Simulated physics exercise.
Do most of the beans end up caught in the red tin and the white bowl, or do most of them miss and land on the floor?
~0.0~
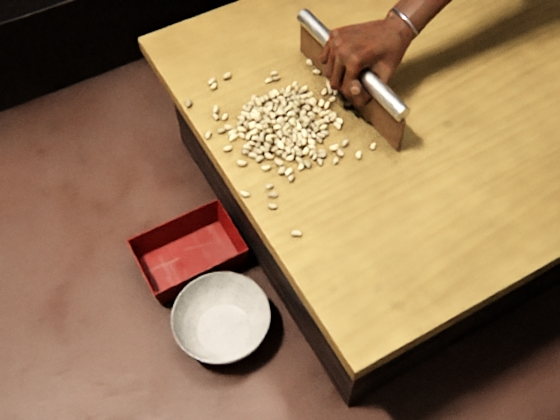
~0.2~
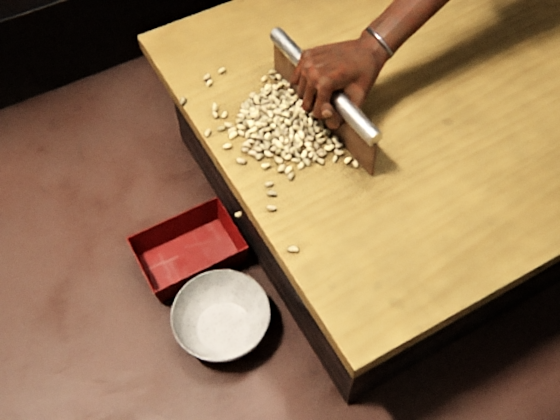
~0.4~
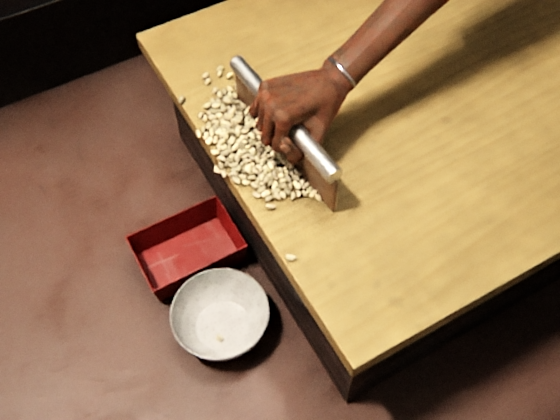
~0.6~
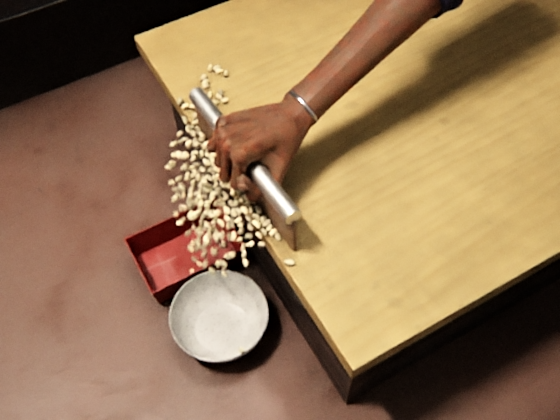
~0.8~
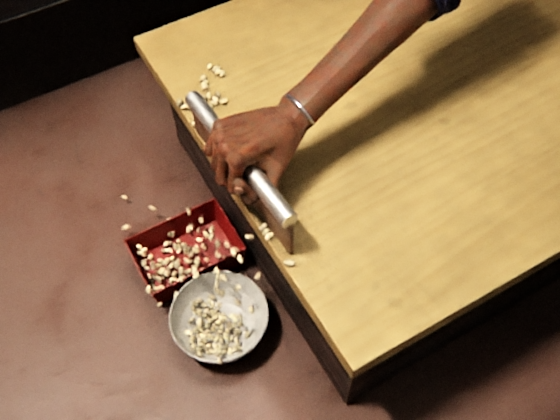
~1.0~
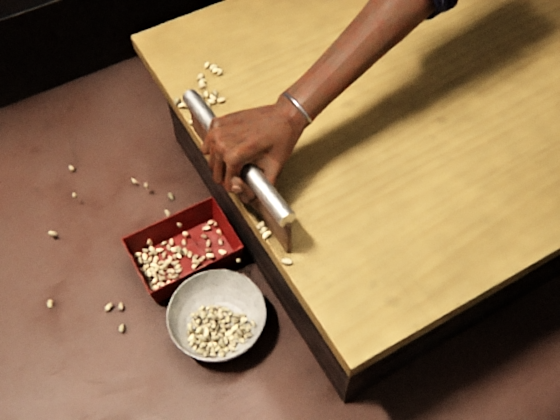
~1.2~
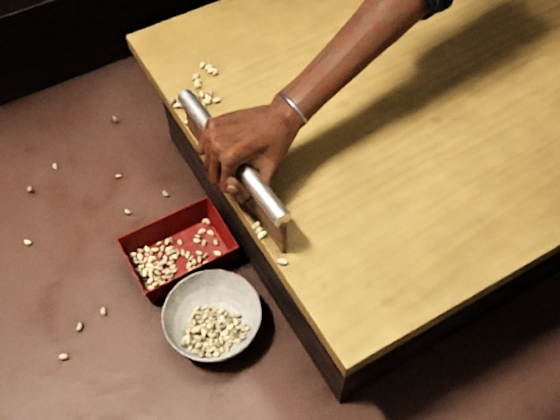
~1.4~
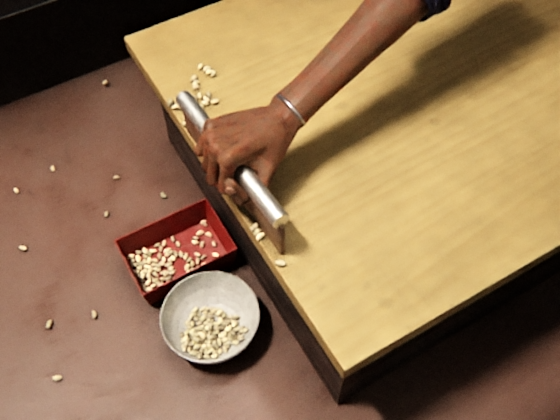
Most of the beans are caught, with a large share in the red tin and another in the white bowl. Only a few miss and lie scattered on the floor.
